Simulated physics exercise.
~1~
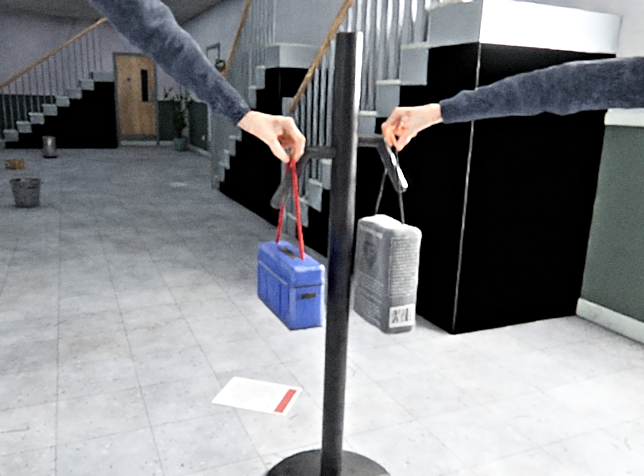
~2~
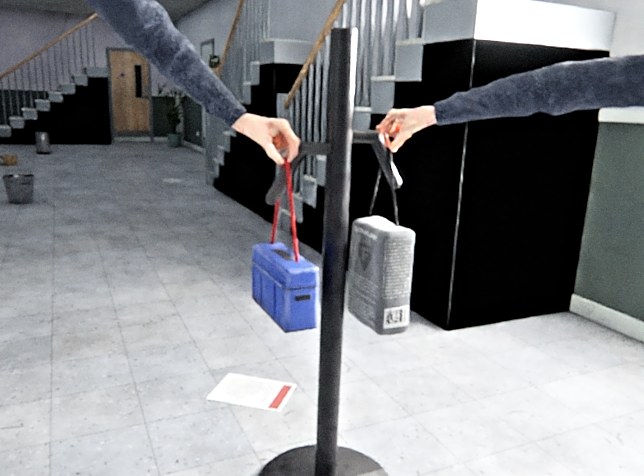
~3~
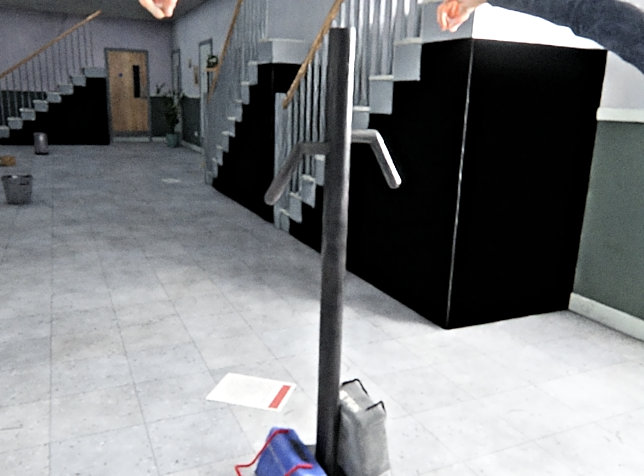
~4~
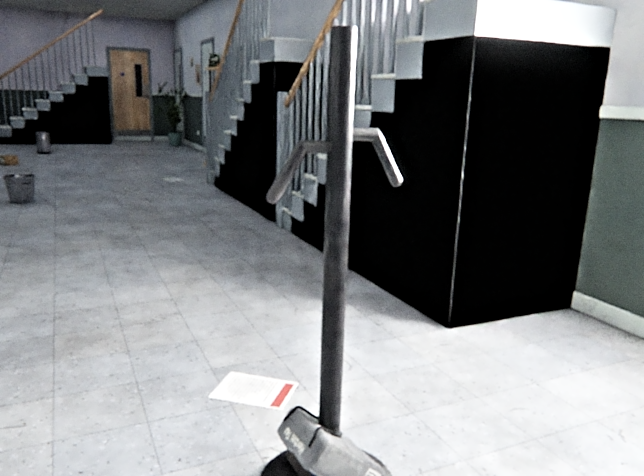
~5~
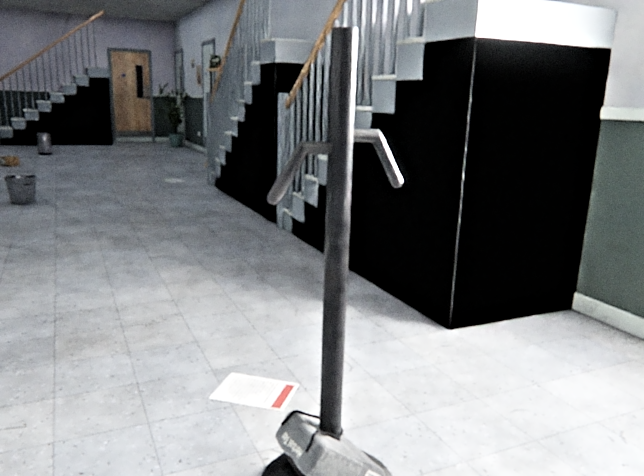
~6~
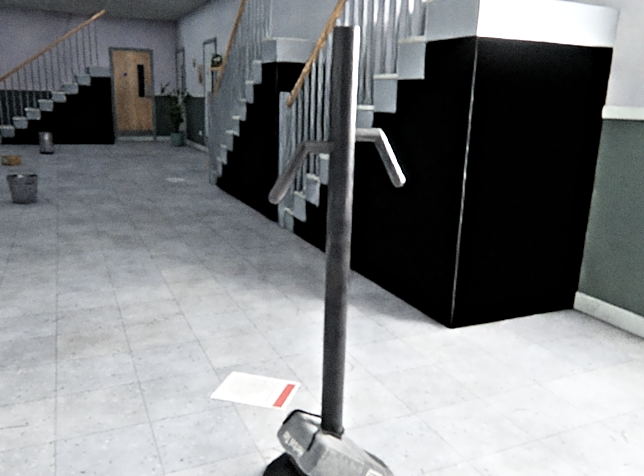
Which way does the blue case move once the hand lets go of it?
It moves down, dropping from beside the left peg to the foot of the post.
